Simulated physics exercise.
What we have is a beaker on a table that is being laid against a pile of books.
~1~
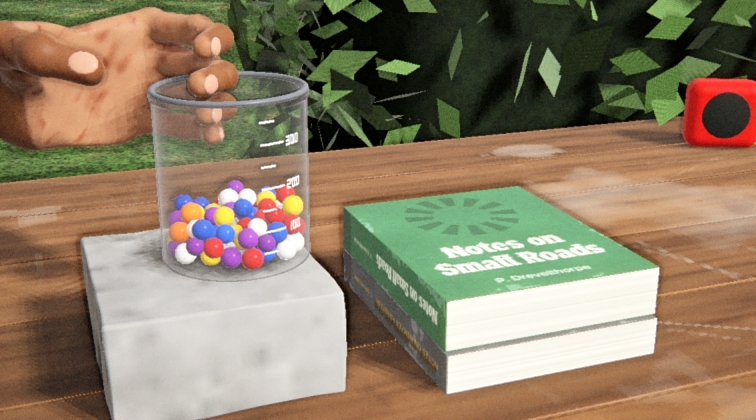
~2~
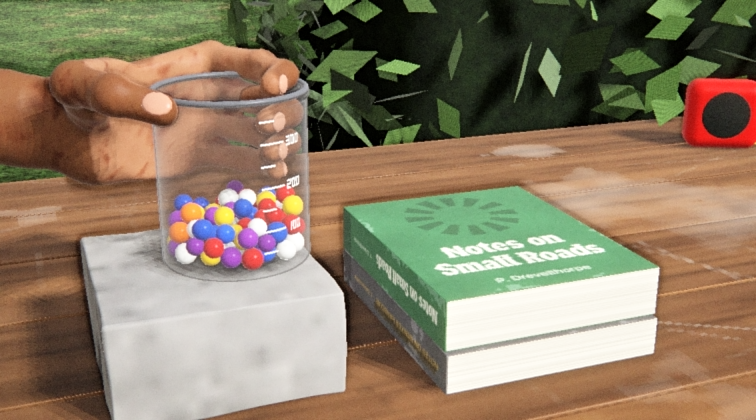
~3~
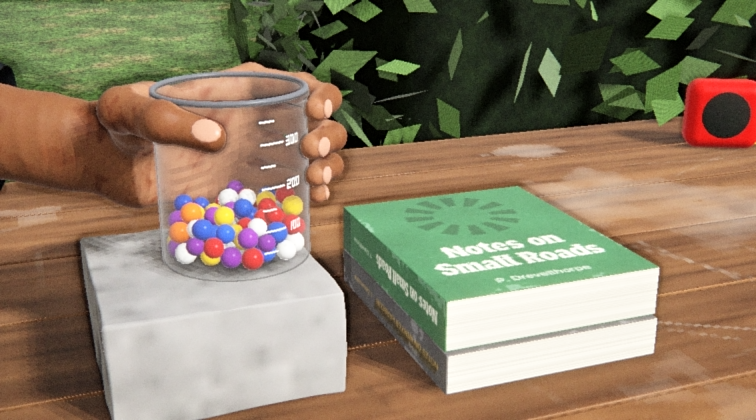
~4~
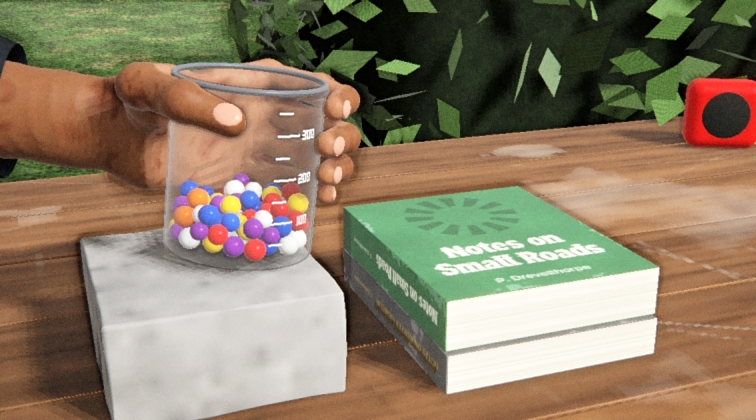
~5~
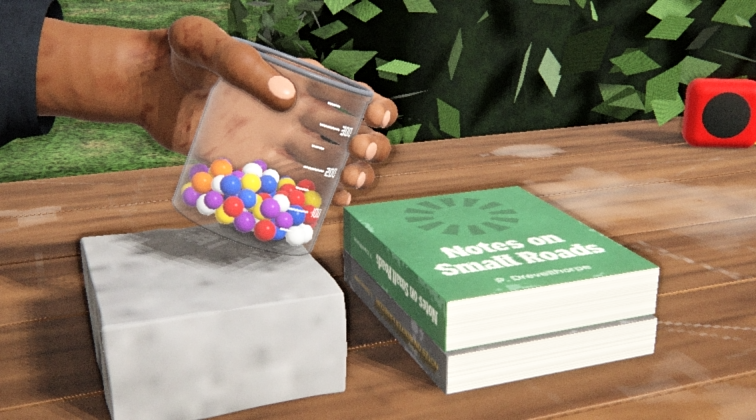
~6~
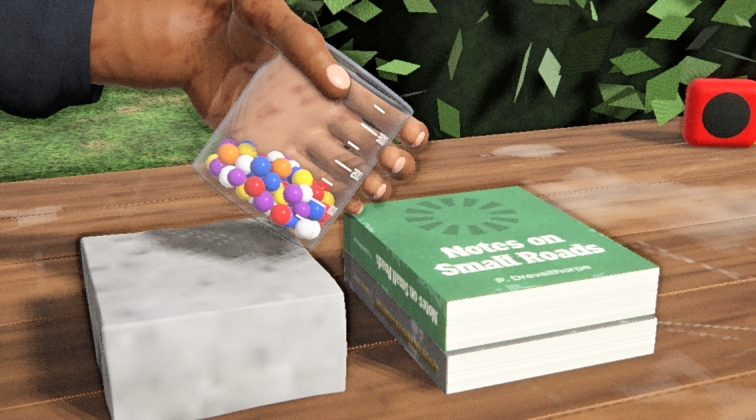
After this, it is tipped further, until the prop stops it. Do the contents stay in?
The filling starts tumbling out.
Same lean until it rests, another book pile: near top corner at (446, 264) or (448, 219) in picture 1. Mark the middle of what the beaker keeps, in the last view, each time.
At about (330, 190), and at (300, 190).
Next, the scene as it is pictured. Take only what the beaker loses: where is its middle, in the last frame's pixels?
Near (551, 217).
Then, 0.46 s later than the last frame, the beaker leans 71°; everything is still inside.
Then, 0.86 s later than the last frame, the beaker leans 97°; a stray few of the round plastic beads out of it.
Then, 1.21 s later than the last frame, the beaker rests on the book pile at 98°; roughly half of the round plastic beads out of it.
When it is over, the beaker rests on the book pile at 98°; nearly all of the round plastic beads out of it.
